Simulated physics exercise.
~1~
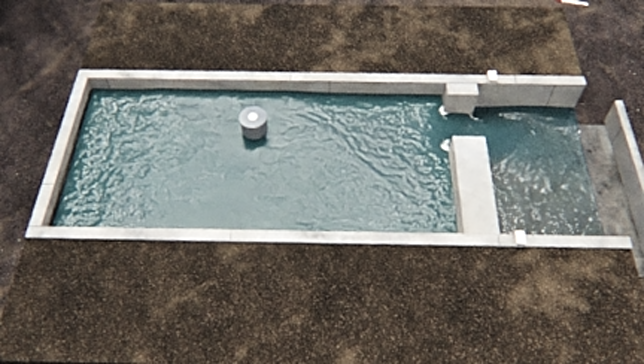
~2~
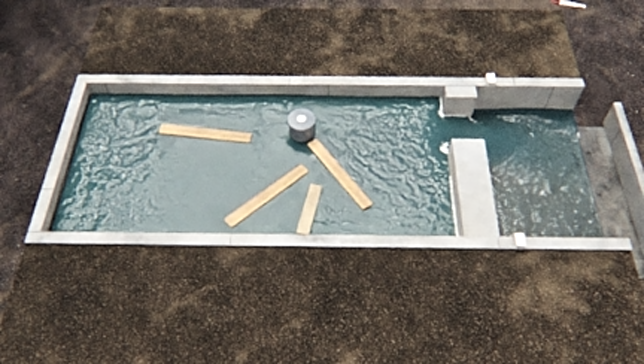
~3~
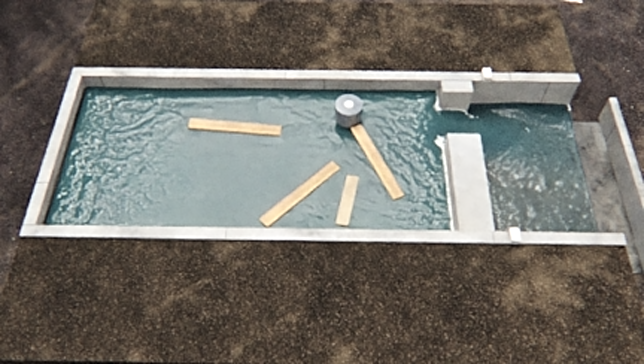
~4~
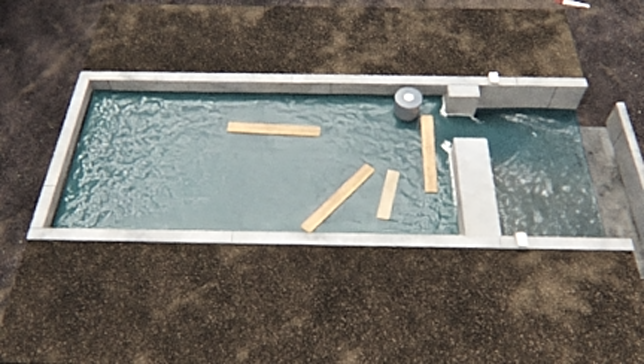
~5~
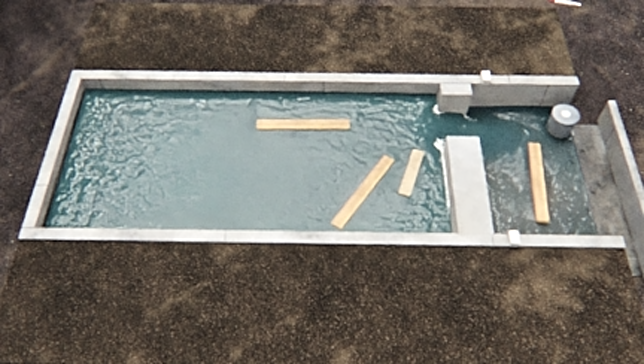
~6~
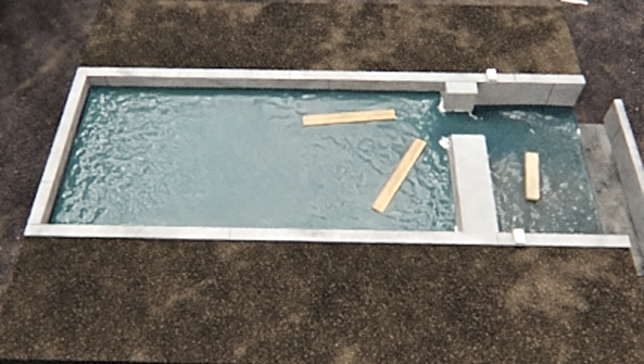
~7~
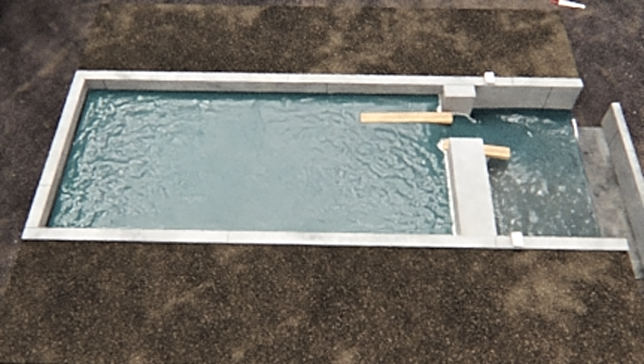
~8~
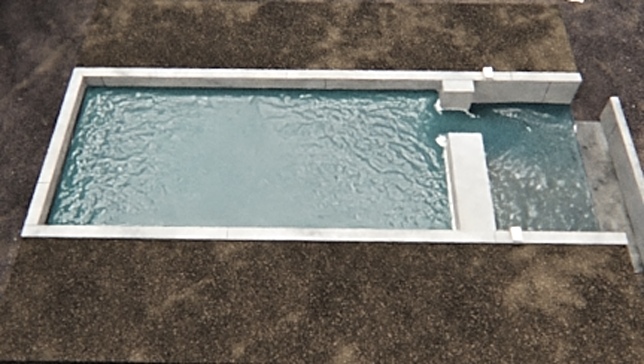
To begin with, a round grey tub floats in a pale-walled channel of rippling blue-green water, with a narrow gap between blocks toward the right. Four wooden planks then appear on the surface around it, and all drift rightward. The tub and one long plank pass through the gap first, reaching the section beyond, where the plank lies upright in view. Both are gone from sight as the shortest plank follows them through. The last two long planks swing toward the opening, one ahead of the other. Finally, no tub or planks remain in view, only the rippling water.
